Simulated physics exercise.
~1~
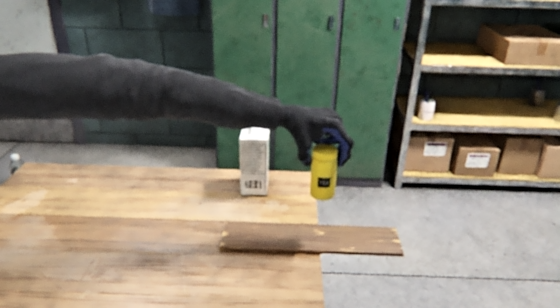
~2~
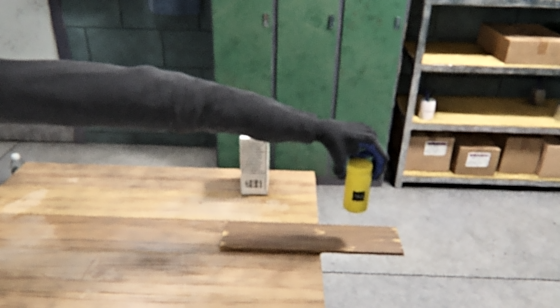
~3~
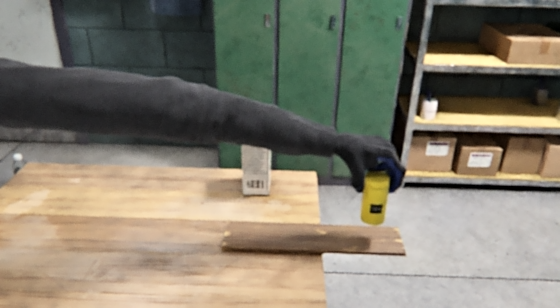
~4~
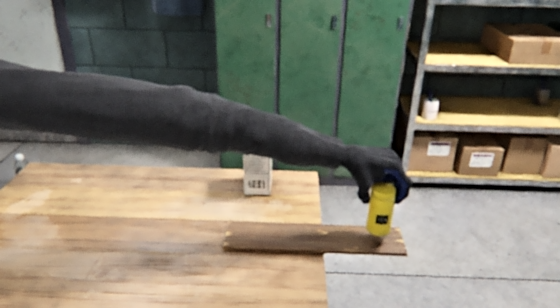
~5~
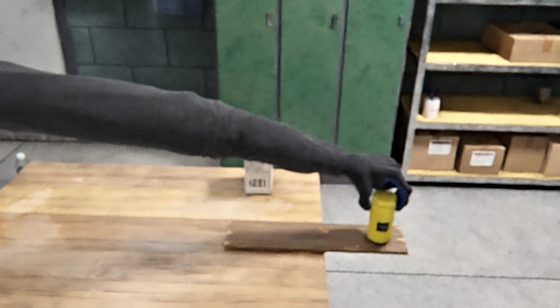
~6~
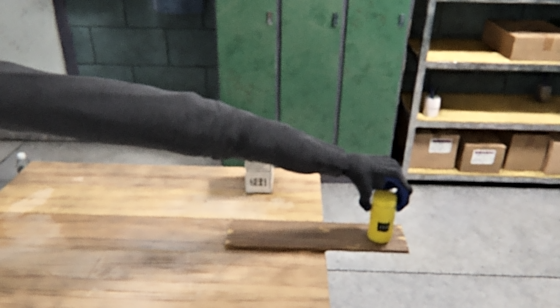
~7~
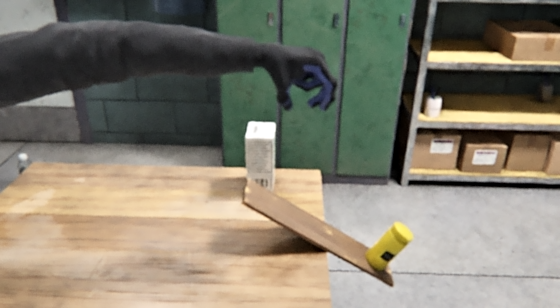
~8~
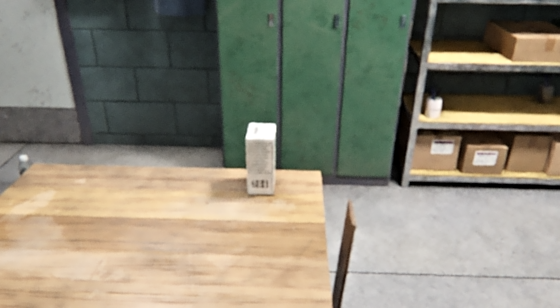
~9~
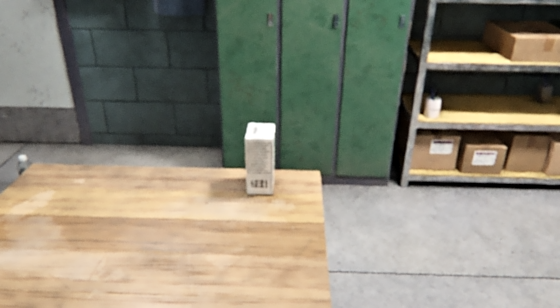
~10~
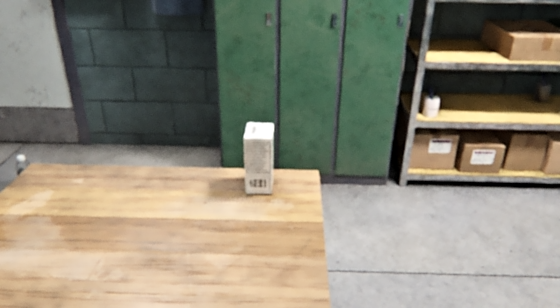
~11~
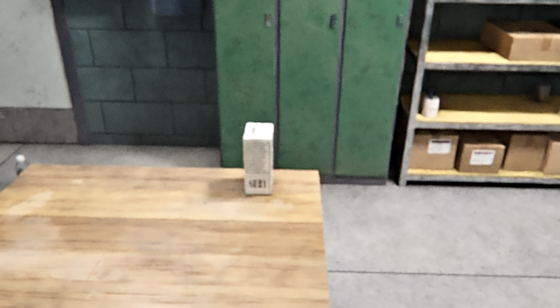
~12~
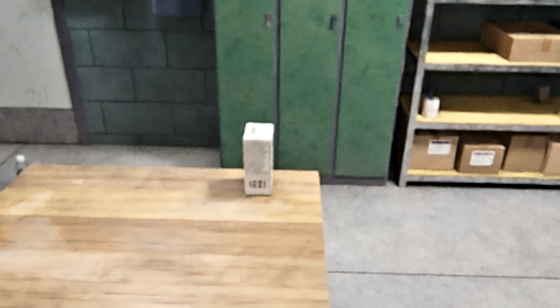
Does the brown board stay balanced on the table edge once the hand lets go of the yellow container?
No, the board tips over the edge and drops out of sight along with the yellow container, while the white carton stays standing on the table.
